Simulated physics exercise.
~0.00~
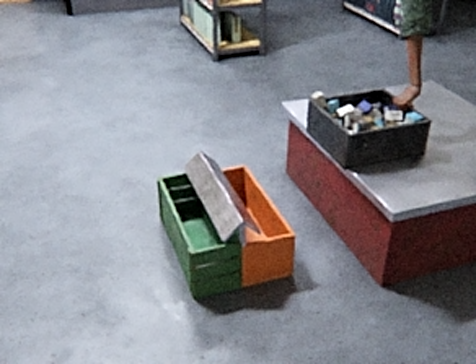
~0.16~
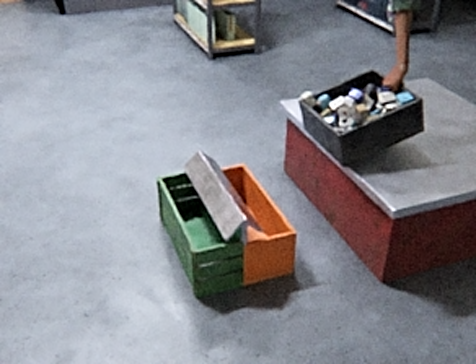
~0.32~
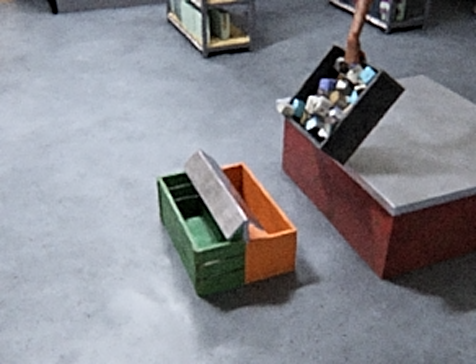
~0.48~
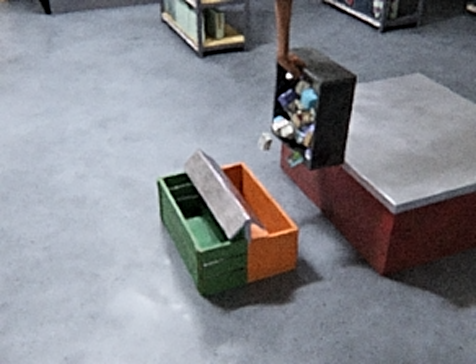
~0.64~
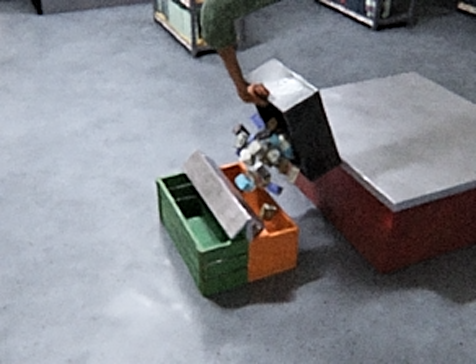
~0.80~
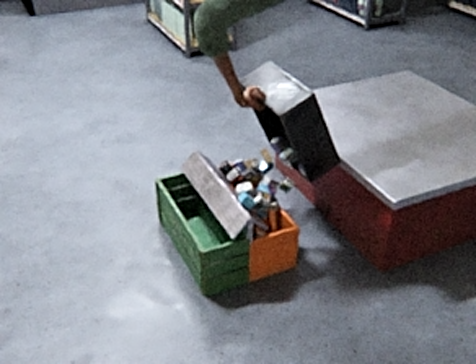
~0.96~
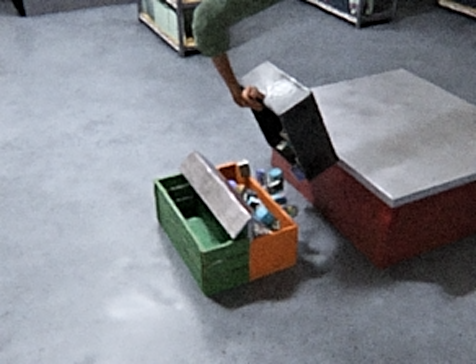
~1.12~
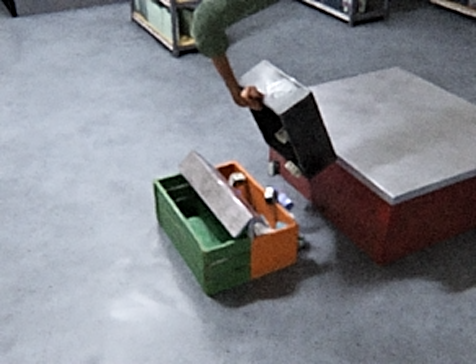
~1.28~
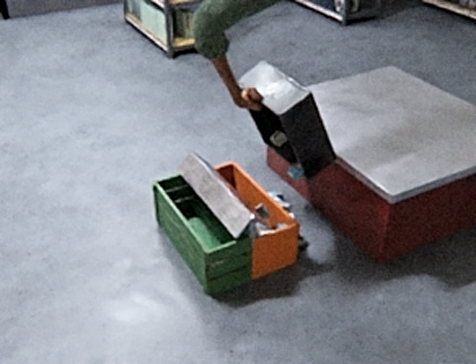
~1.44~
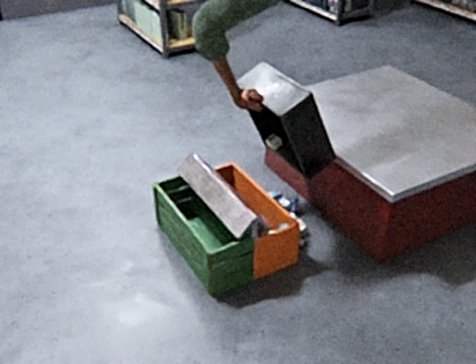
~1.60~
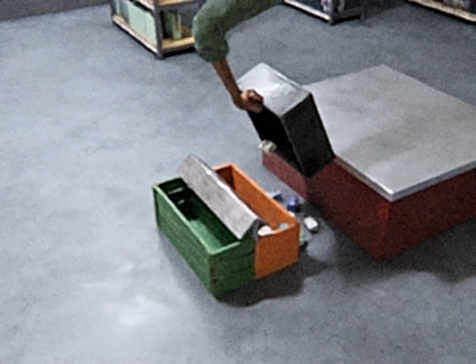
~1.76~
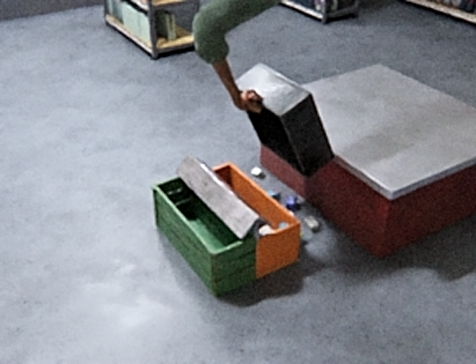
A hand tipped a black tote of small cartons off the edge of a red bench, spilling them down to the left into the orange tub, though several landed on the floor beside it, while the green box stayed empty.
